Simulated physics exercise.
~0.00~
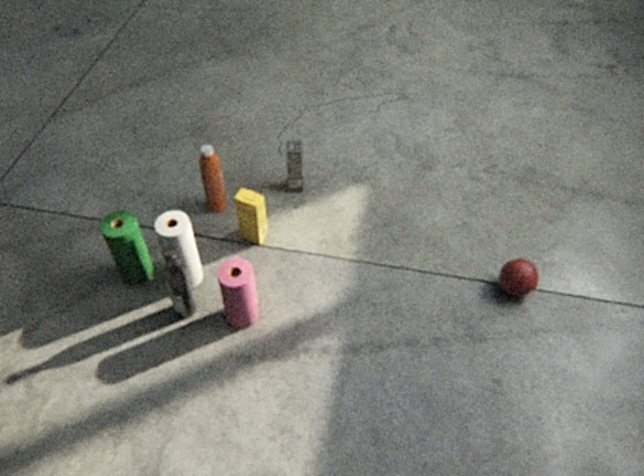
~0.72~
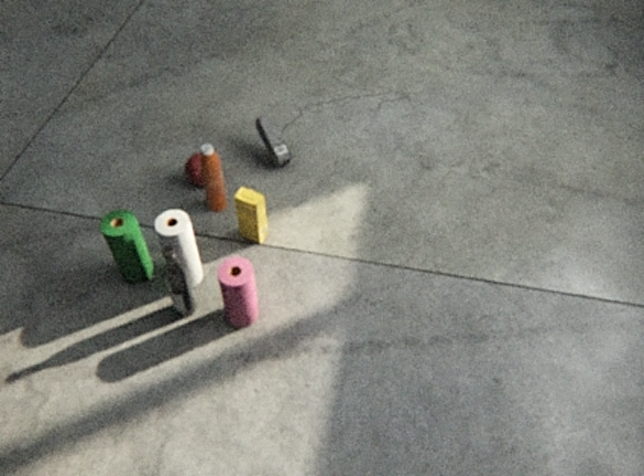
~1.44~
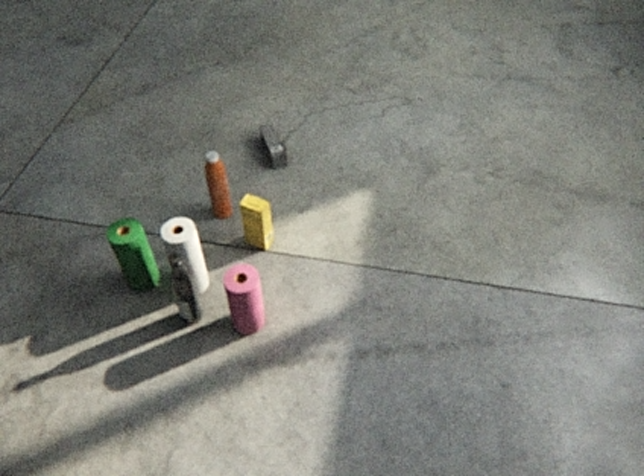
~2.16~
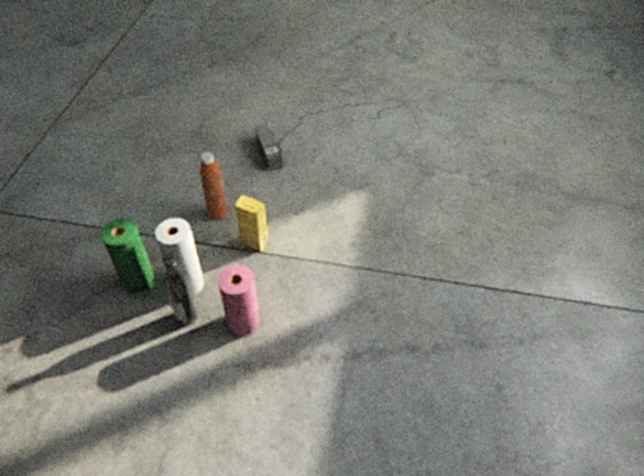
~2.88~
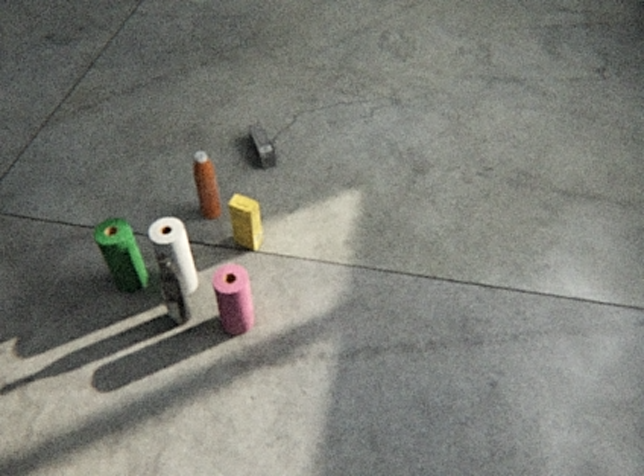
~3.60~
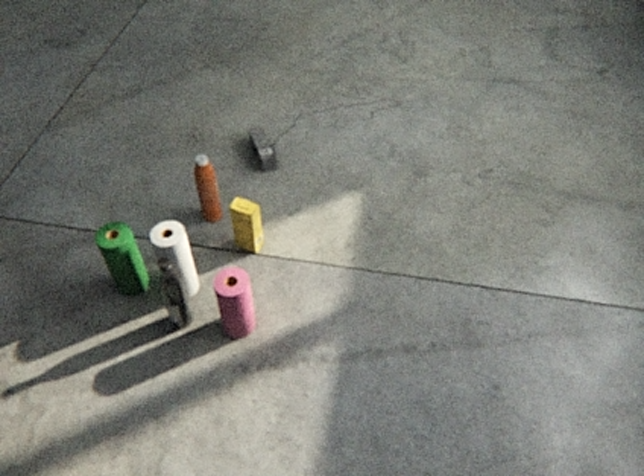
On a concrete floor, a red ball rolls left and a grey carton ends up toppled.
